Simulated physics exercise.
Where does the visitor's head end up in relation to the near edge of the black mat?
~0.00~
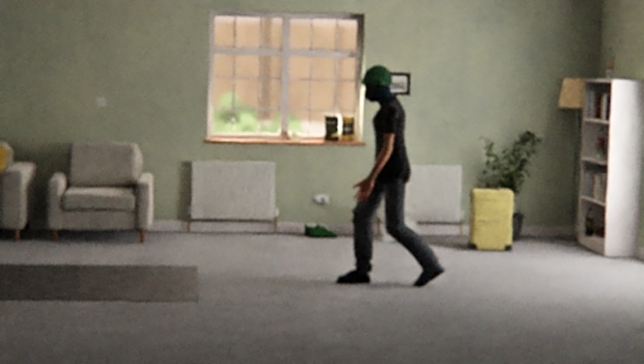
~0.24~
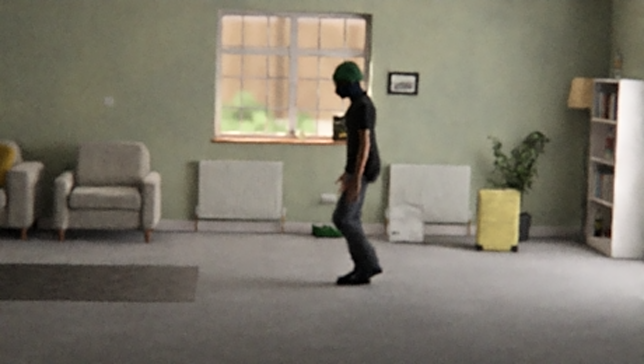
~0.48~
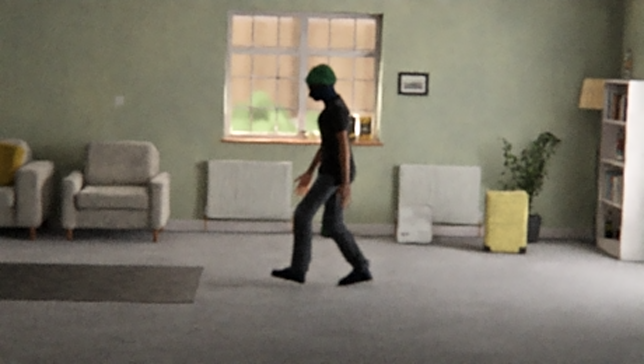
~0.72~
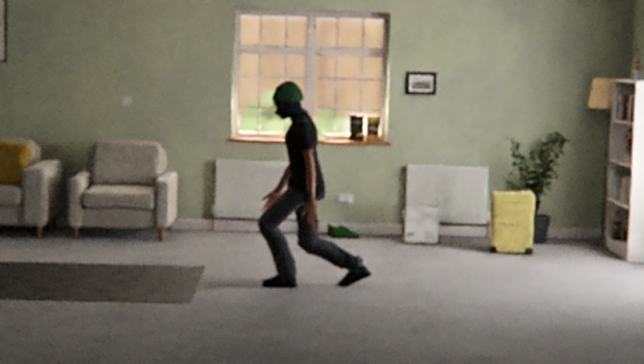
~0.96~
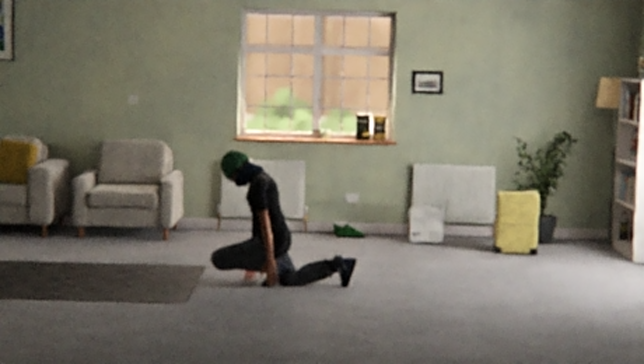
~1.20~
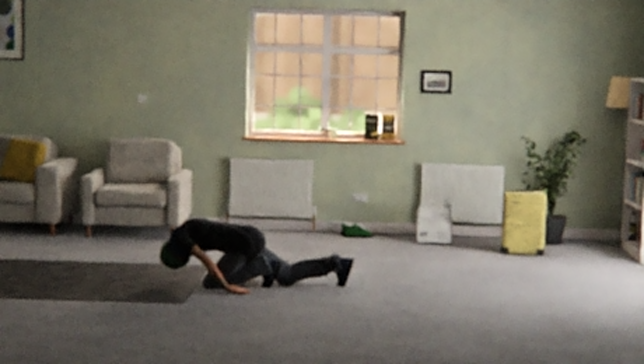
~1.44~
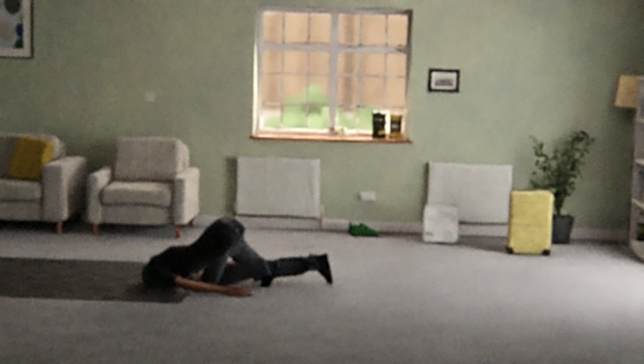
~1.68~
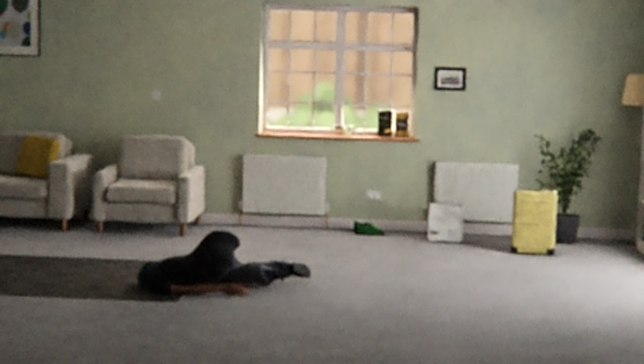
The visitor's head ends up beyond the near edge, down on the black mat, while the hips stay short of it on the carpet.
